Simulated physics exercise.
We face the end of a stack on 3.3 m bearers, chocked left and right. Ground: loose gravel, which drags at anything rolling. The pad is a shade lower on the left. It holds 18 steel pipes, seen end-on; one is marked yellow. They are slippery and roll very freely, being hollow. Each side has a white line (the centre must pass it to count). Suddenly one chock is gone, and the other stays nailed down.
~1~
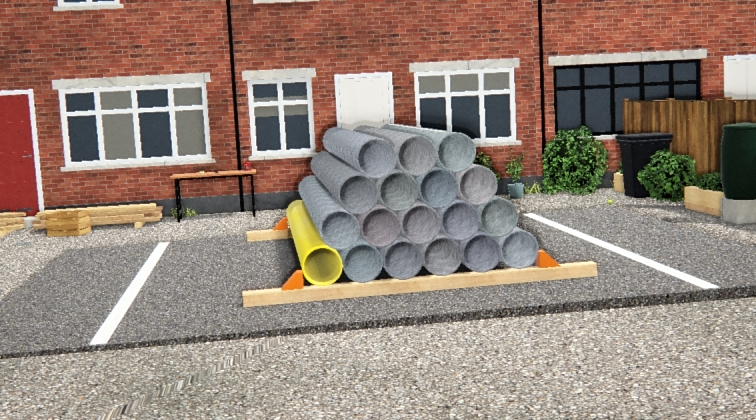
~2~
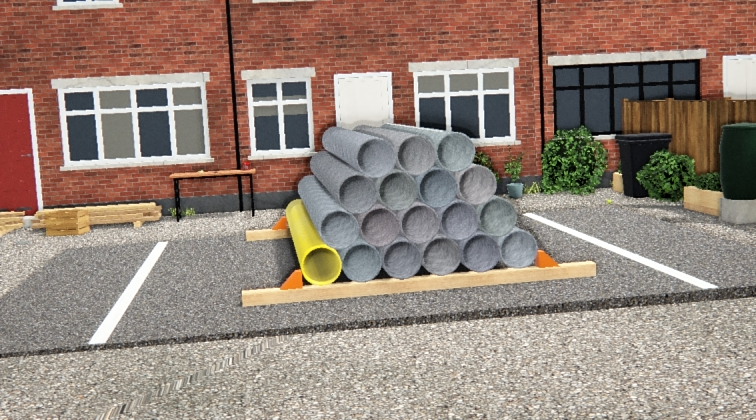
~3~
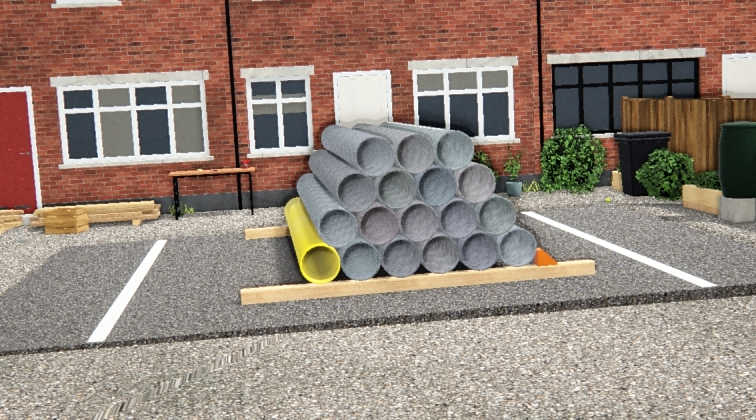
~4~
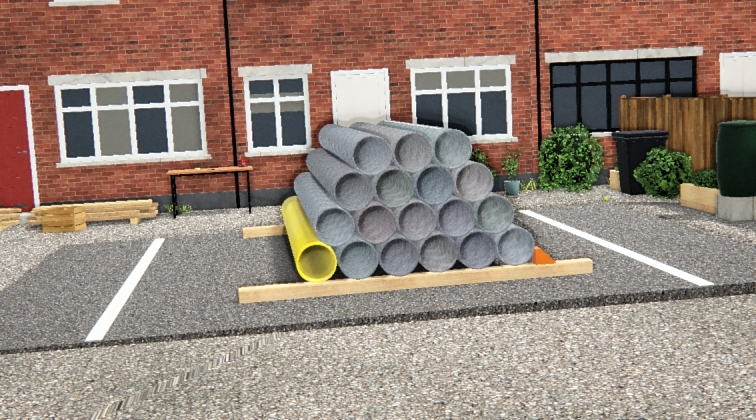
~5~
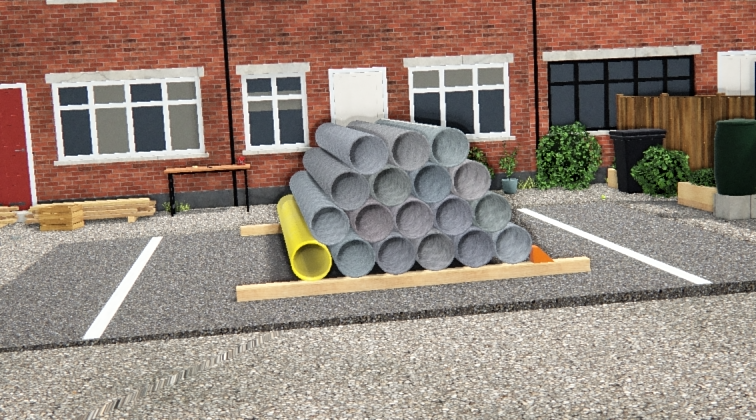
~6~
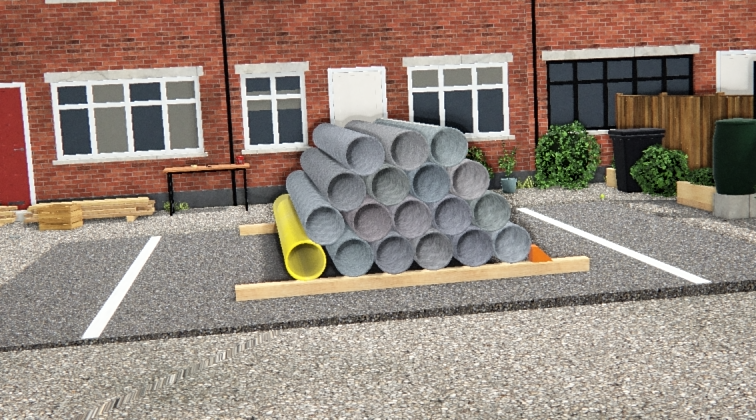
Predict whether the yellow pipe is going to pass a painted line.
Yellow crosses a line.
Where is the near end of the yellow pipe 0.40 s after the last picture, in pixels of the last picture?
At about (275, 264).
Then, 0.4 s after the last picture, yellow is on the bearers, 35 cm from the bearers' left end, rolling left; 0 of 18 have crossed.
Then, 0.8 s after the last picture, yellow is off the bearers, 100 cm short of the left line, rolling left; 0 of 18 have crossed.
Then, 1.3 s after the last picture, yellow is off the bearers, 35 cm short of the left line, rolling left; 0 of 18 have crossed.
Then, 1.8 s after the last picture, yellow is past the left line; 1 of 18 has crossed.
At rest (8.8 s after the last picture), yellow is past the left line; 6 of 18 have crossed.
